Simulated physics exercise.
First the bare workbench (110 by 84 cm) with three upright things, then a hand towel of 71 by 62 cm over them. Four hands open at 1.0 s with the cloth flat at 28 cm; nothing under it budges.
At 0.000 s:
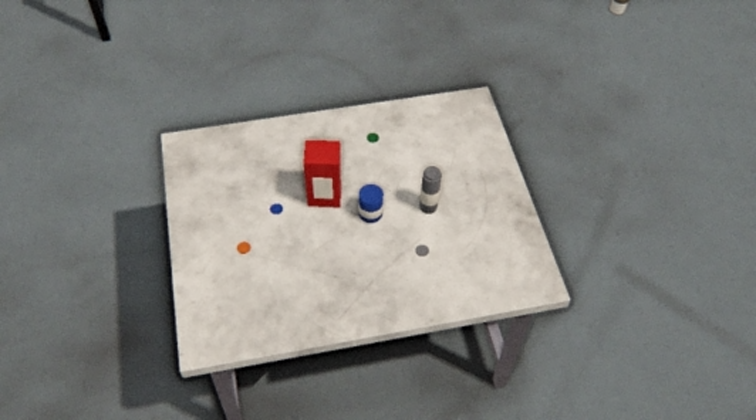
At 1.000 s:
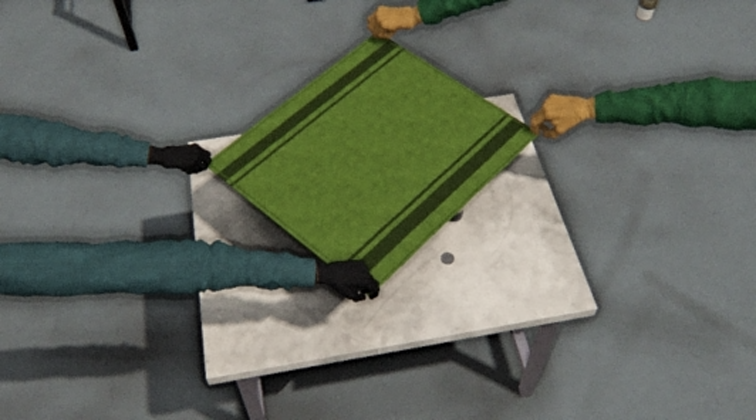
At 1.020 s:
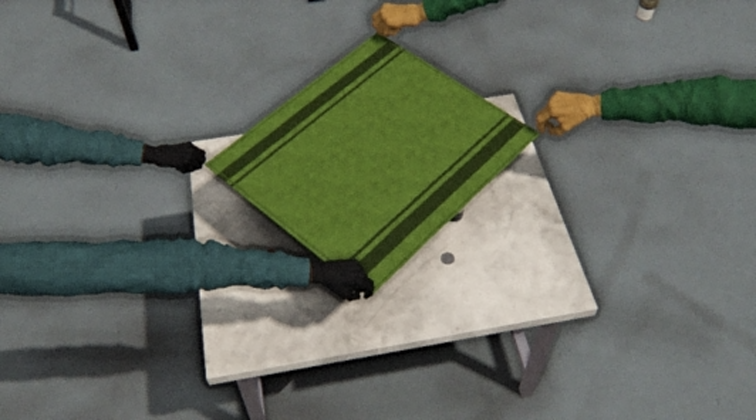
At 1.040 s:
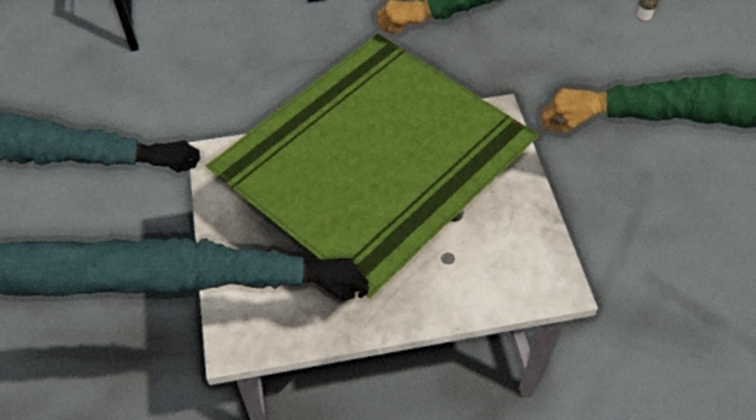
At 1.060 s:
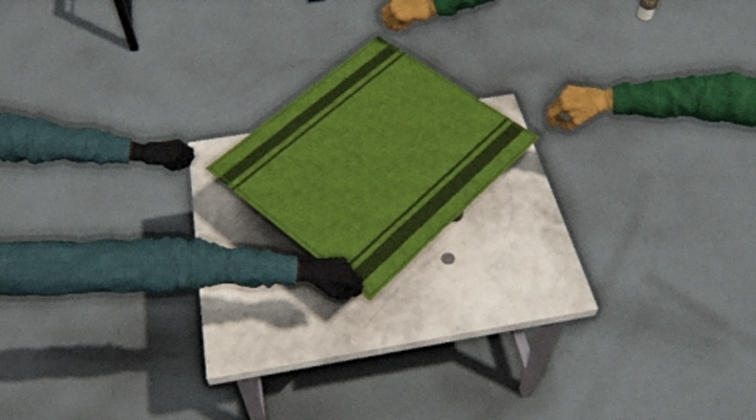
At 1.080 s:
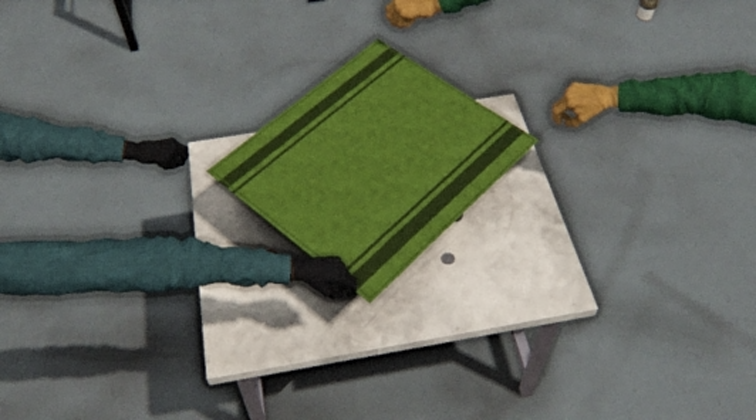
Four hands hold a green towel flat above a table, then open and draw back.
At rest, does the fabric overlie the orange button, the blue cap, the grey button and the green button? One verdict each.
The orange button remains in the open, the blue cap ends under the cloth, the grey button still shows, the green button vanishes under it.
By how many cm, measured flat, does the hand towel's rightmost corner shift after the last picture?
Some 14 cm.
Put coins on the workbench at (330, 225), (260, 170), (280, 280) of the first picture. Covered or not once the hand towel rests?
The first vanishes under it; the second remains in the open; the third remains in the open.
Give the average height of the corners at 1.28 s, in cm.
About 1 cm.
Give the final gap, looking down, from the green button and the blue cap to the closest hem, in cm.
Roughly 3 cm, 7 cm.
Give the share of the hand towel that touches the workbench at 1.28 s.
About 15 %.
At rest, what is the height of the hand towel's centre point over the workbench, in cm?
About 23 cm.
After 1.3 s, 15 % of it is down, spanning 70 by 73 cm, above green button, blue cap.
After 1.5 s, 20 % of it is down, spanning 71 by 68 cm, above green button, blue cap.
After 1.7 s, 20 % of it is down, spanning 67 by 67 cm, above green button, blue cap.
After 1.9 s, 20 % of it is down, spanning 66 by 67 cm, above green button, blue cap.
After 2.7 s, 20 % of it is down, spanning 66 by 67 cm, above green button, blue cap.
